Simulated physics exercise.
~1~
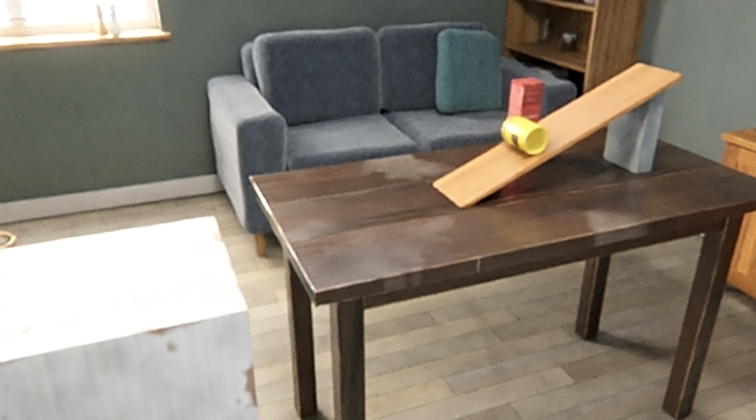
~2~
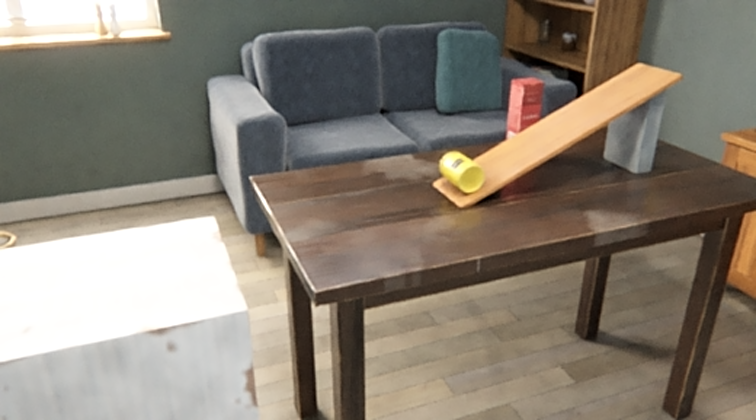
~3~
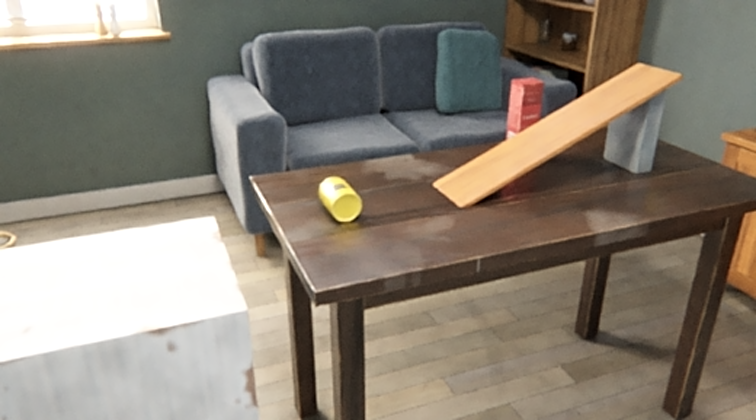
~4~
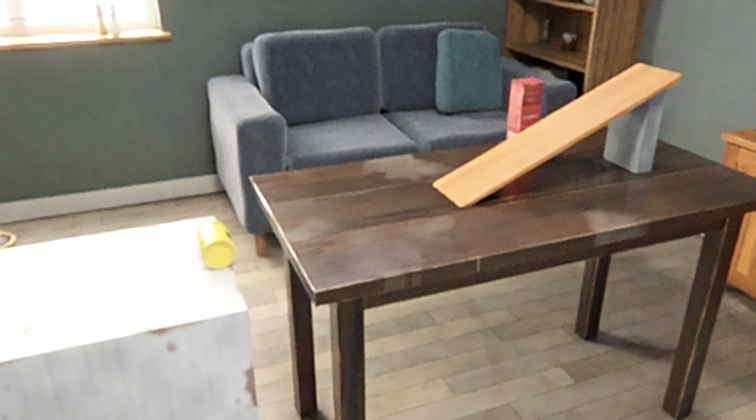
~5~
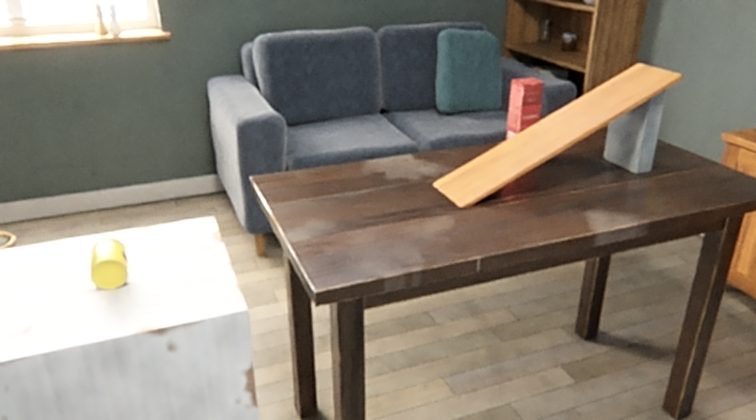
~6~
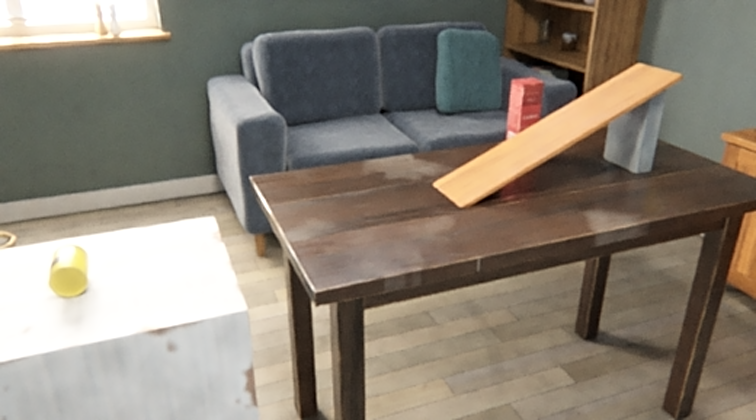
A yellow jar rolls down the ramp, crosses the gap and ends on the cabinet.
